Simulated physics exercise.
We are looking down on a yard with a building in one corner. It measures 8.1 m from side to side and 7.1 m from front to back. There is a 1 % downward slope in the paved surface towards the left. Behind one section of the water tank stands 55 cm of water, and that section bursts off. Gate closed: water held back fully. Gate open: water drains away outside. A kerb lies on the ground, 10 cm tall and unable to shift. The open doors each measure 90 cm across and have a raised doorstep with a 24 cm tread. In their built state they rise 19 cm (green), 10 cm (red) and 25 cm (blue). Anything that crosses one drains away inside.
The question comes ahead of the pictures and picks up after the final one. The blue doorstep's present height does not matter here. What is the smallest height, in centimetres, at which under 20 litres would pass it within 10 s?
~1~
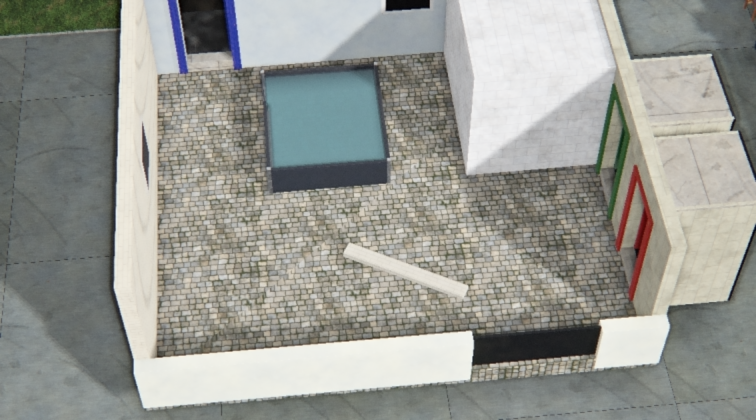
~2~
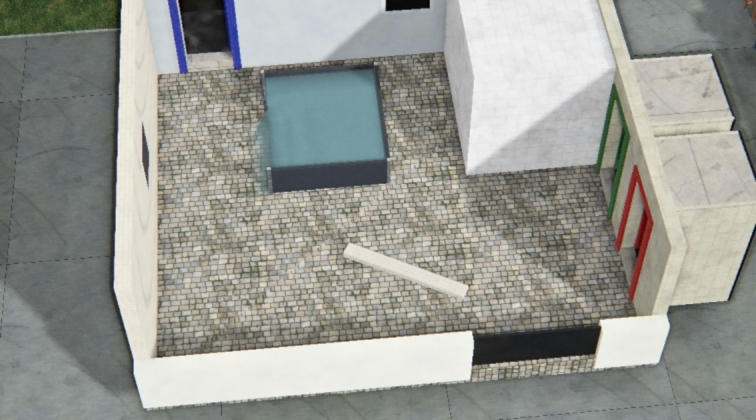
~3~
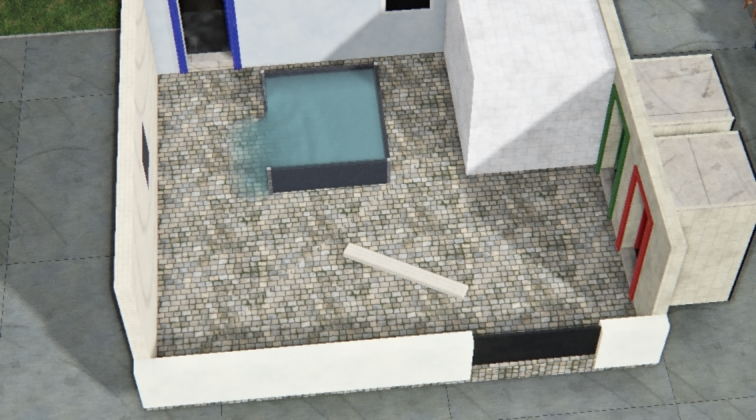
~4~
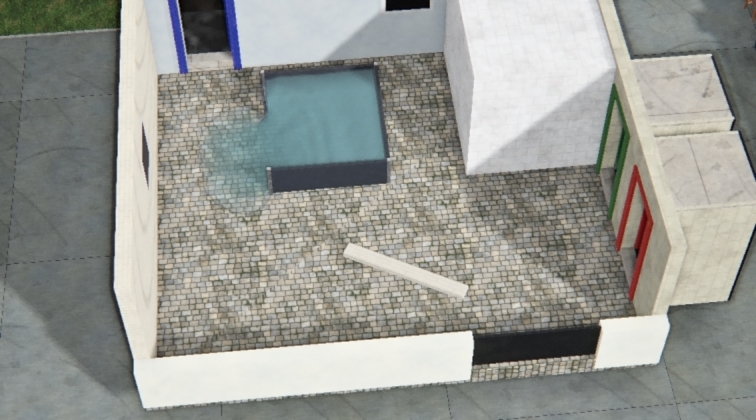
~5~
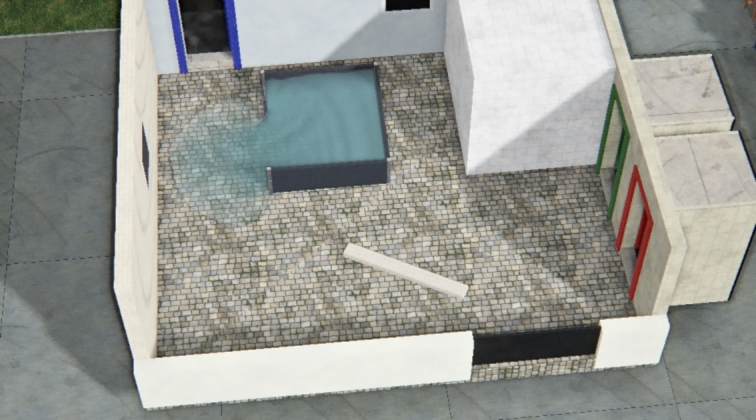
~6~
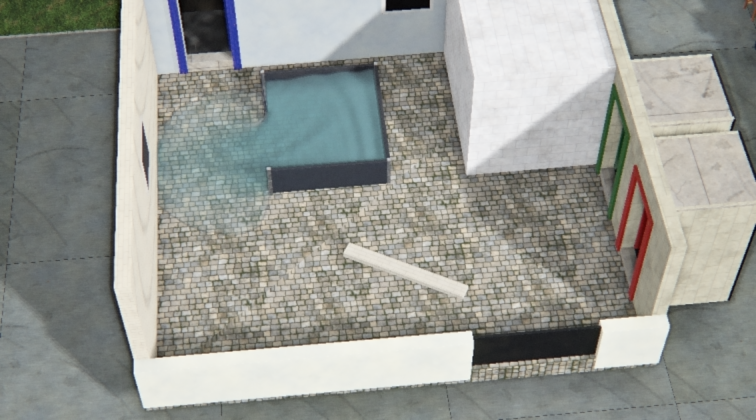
The smallest such height is roughly 16 cm.
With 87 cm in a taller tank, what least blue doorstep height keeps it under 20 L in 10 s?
Roughly 27 cm high.
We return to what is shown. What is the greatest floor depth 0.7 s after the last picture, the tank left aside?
40 cm.
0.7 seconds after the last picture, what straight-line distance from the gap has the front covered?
3.0 m.
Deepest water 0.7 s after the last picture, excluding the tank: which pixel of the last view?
Near (158, 175).
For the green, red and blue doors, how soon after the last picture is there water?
Green 8.0 s; red 6.5 s; blue 0.9 s.
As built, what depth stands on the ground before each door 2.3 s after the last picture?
Green door: 0 cm; red door: 0 cm; blue door: 20 cm.
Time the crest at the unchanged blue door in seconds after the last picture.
Roughly 2.6 s.
Then, 0.7 s after the last picture water covers 15 % of the floor, deepest (40 cm) near (158, 175); it has not reached the blue door.
Then, 2.3 s after the last picture water covers 30 % of the floor, deepest (33 cm) near (158, 77); 20 cm at the blue door, 0 litres in over its 25 cm doorstep.
Then, 9.3 s after the last picture water covers 90 % of the floor, deepest (12 cm) near (158, 386); 8 cm at the blue door, 0 litres in over its 25 cm doorstep.
At the blue door as built, the water peaked near 20 cm, 2.5 s after the last picture.
Run again over the same 10 s with other heights there, 40 litres in over 13.5 cm, 10 litres over 18 cm. The limit of 20 litres is kept from about 16 cm up.
